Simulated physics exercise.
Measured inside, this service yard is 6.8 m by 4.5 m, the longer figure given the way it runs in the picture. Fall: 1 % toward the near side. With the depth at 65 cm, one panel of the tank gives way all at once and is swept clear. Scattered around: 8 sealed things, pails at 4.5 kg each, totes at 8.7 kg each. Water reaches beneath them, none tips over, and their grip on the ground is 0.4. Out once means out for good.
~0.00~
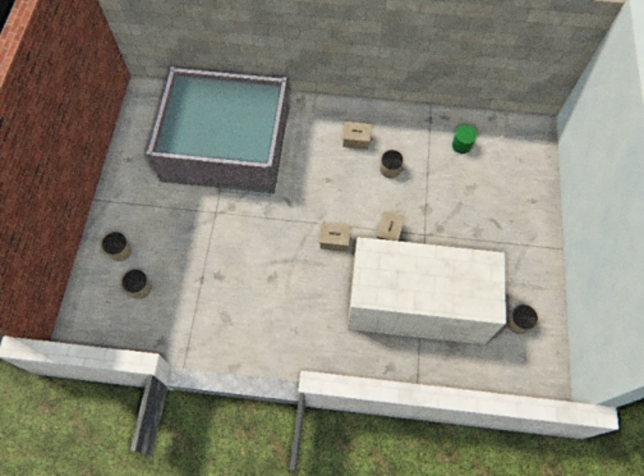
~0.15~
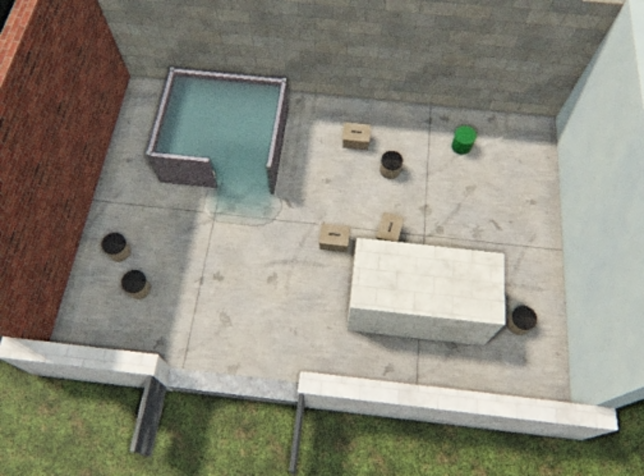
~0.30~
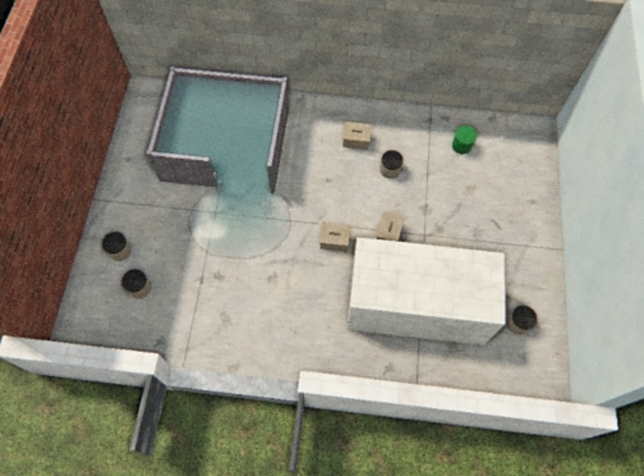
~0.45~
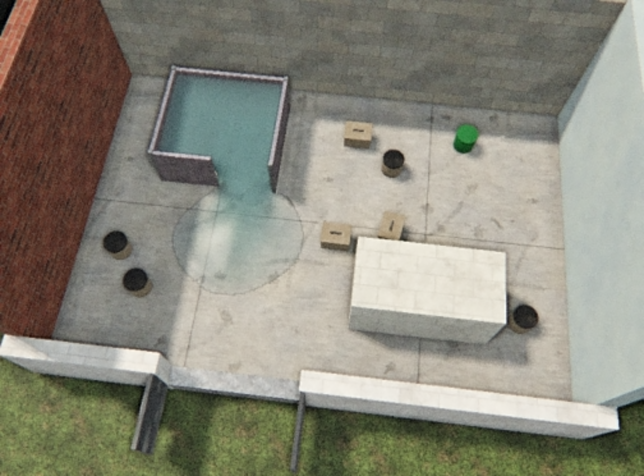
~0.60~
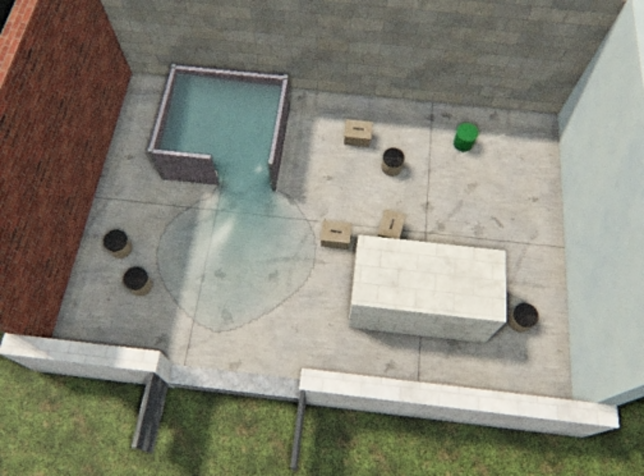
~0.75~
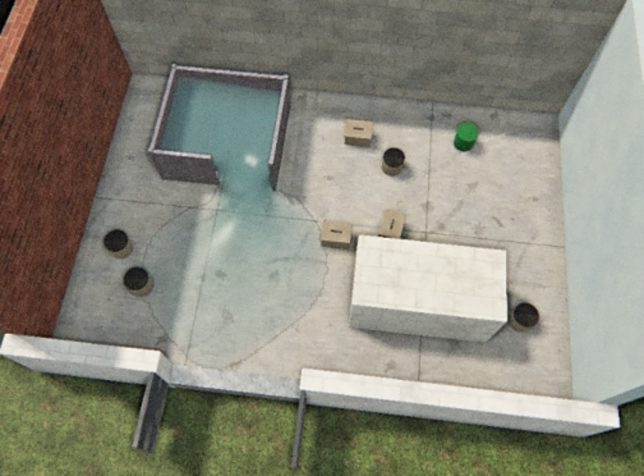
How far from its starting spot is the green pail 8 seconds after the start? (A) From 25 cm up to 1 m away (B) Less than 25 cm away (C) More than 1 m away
Option B: Less than 25 cm away.
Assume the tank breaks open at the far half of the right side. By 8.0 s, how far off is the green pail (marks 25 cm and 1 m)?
Note: Green pail swept well away.
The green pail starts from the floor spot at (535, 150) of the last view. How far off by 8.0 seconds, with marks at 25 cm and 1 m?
From that spot, it remains nearly still.
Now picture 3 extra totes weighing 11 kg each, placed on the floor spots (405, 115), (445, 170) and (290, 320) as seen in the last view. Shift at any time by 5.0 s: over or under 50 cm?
The first one ends up inside that, the second inside that, the third beyond that.
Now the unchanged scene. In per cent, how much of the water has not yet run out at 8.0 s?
Remaining: Approx. 54 per cent.
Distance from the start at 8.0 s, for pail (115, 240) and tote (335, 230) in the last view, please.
60 cm and 30 cm, respectively.
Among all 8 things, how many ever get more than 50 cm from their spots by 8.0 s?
All told, that gives 2.
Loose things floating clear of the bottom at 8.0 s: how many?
Answer: 0.
After 1.6 s the green pail is near (468, 132), 0.0 m from its start, aground; 0 of 8 are out; 0 afloat.
After 3.6 s the green pail is near (468, 132), 0.0 m from its start, aground; 0 of 8 are out; 1 afloat.
After 5.6 s the green pail is near (468, 132), 0.0 m from its start, aground; 0 of 8 are out; 0 afloat.
After 8.0 s the green pail is near (468, 132), 0.0 m from its start, aground; 0 of 8 are out; 0 afloat.
